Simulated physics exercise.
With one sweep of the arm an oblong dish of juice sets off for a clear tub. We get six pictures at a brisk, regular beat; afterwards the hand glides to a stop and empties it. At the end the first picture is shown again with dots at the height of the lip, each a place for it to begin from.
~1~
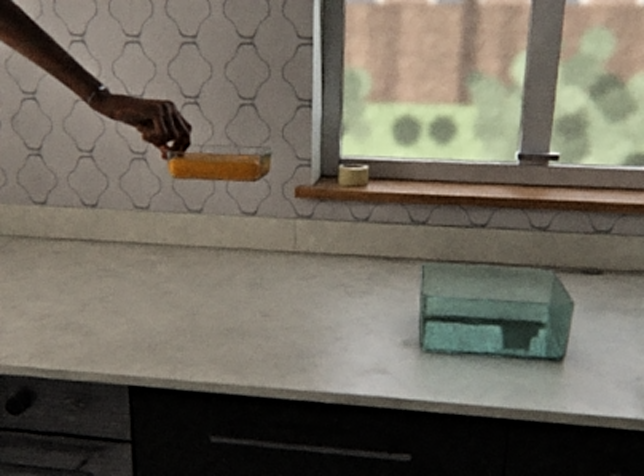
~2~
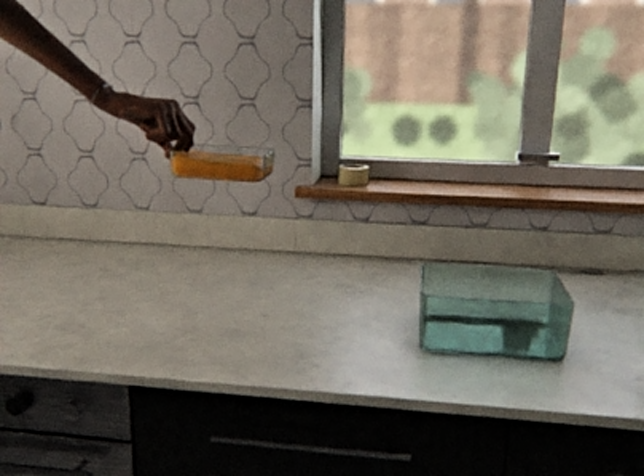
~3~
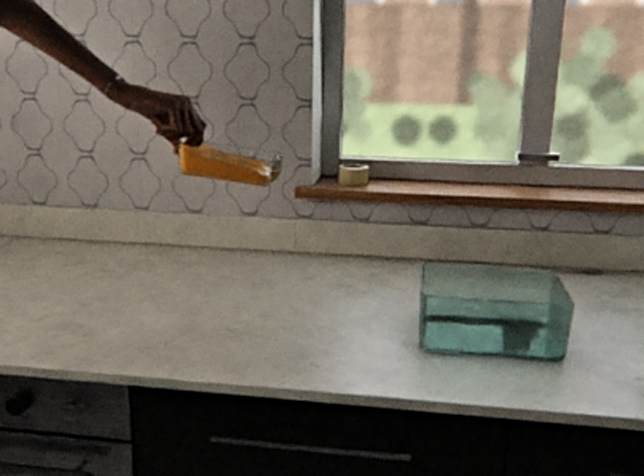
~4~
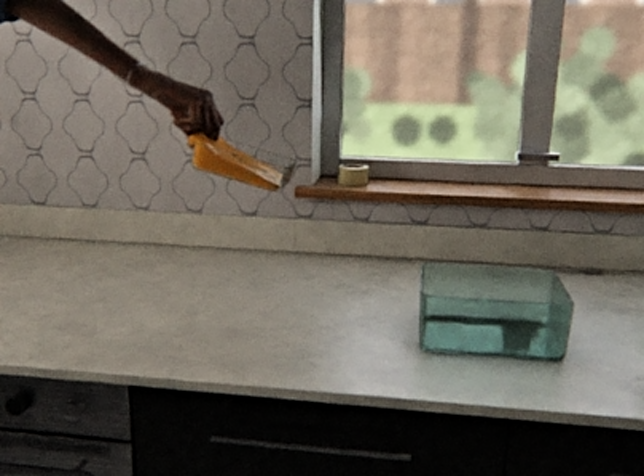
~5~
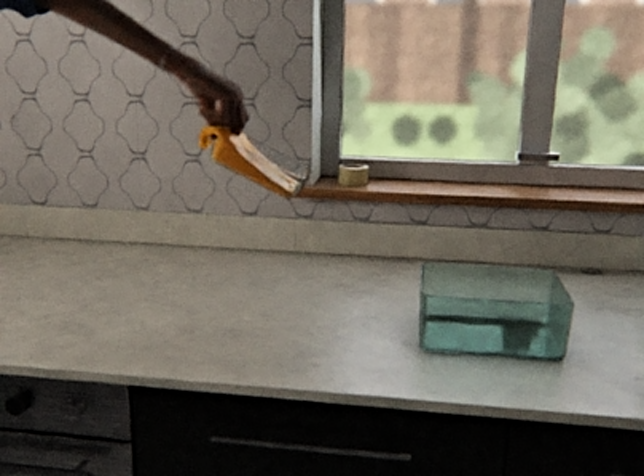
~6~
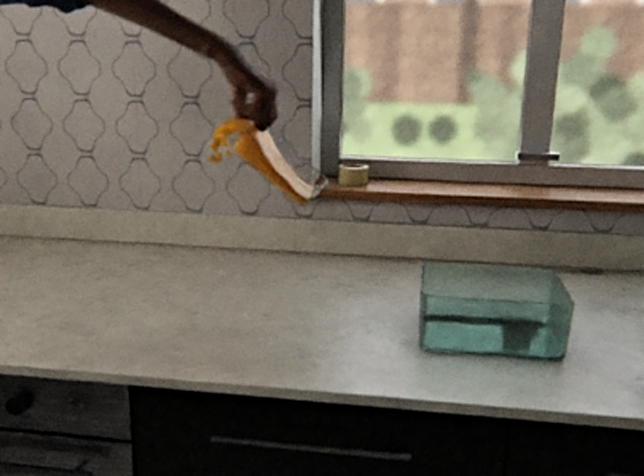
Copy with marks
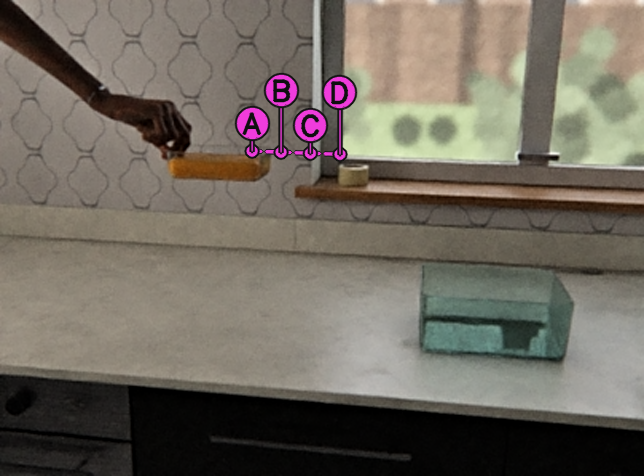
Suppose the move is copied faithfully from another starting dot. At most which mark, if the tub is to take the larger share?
Choose B.
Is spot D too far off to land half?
No, not at all.
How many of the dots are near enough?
Three of them.
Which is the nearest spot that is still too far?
The answer is A.
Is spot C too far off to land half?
No, that is safe.
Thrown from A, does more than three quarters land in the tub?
No, it does not.
On the marked copy, A at (252, 151); B at (281, 152); C at (310, 153); D at (339, 154).
With A, about 32 % lands in the tub, 61 % falls short and 7 % goes beside or beyond.
With B, about 63 % lands in the tub, 28 % falls short and 9 % goes beside or beyond.
With C, about 75 % lands in the tub, 17 % falls short and 8 % goes beside or beyond.
With D, about 73 % lands in the tub, 13 % falls short and 14 % goes beside or beyond.
